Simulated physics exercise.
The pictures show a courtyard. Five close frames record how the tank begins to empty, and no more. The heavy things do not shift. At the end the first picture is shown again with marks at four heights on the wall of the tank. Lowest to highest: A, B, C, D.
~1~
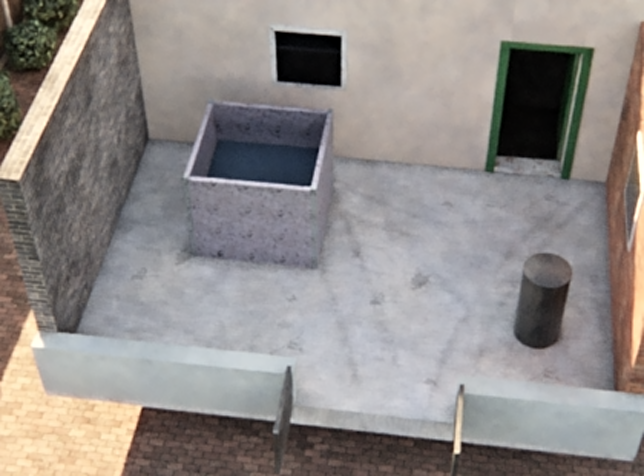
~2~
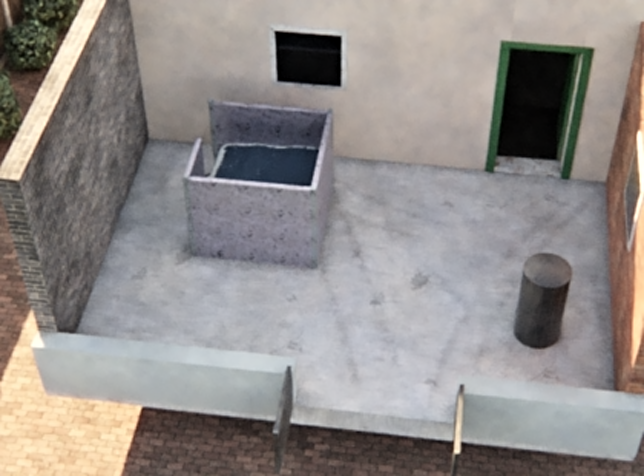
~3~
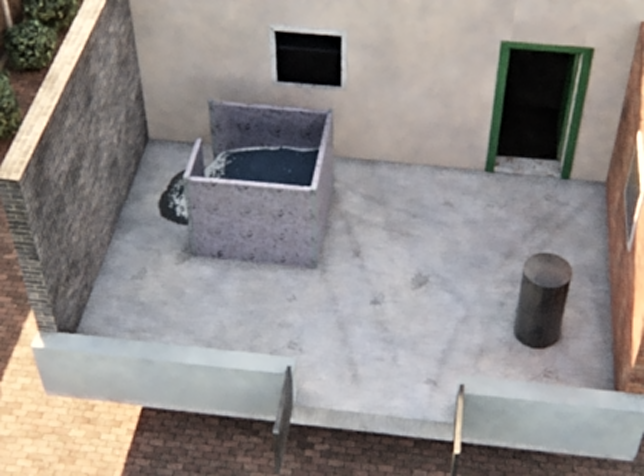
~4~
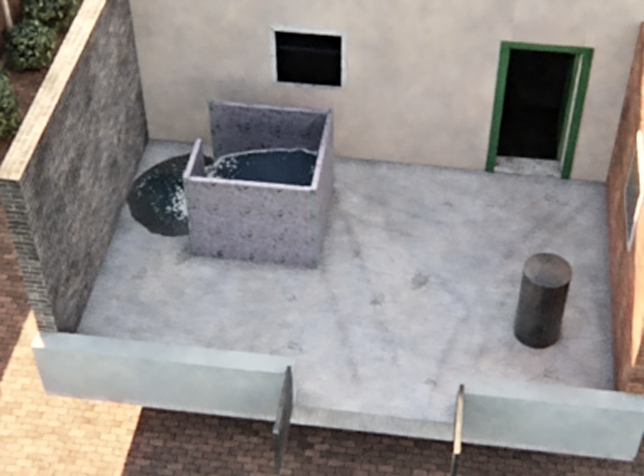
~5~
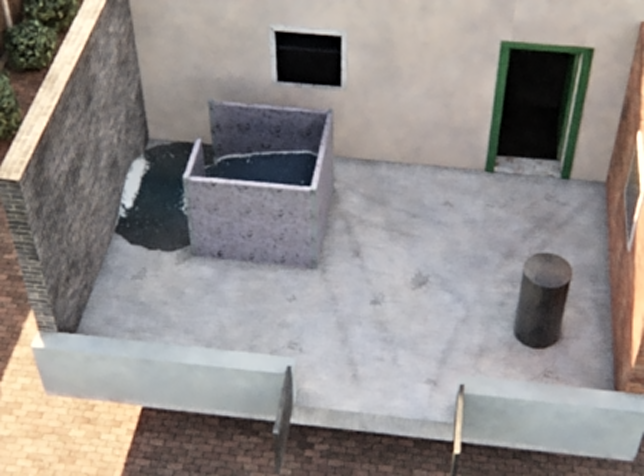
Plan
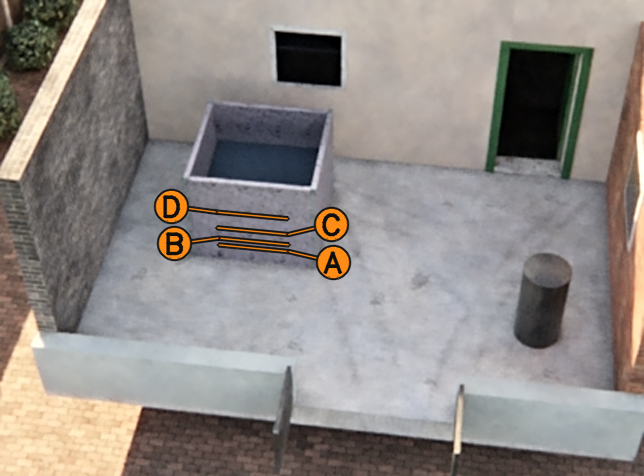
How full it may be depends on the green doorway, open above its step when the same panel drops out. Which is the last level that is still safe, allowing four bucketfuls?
D.
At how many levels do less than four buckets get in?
All of the four.
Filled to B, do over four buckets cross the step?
No, that is safe.
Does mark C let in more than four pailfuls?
No, that is safe.
On the marked copy, A at (253, 248); B at (253, 241); C at (252, 231); D at (251, 215); from the bottom up A, B, C, D.
For mark A, nothing gets over.
For mark B, nothing gets over.
For mark C, nothing gets over.
For mark D, a splash gets over, under a bucket.
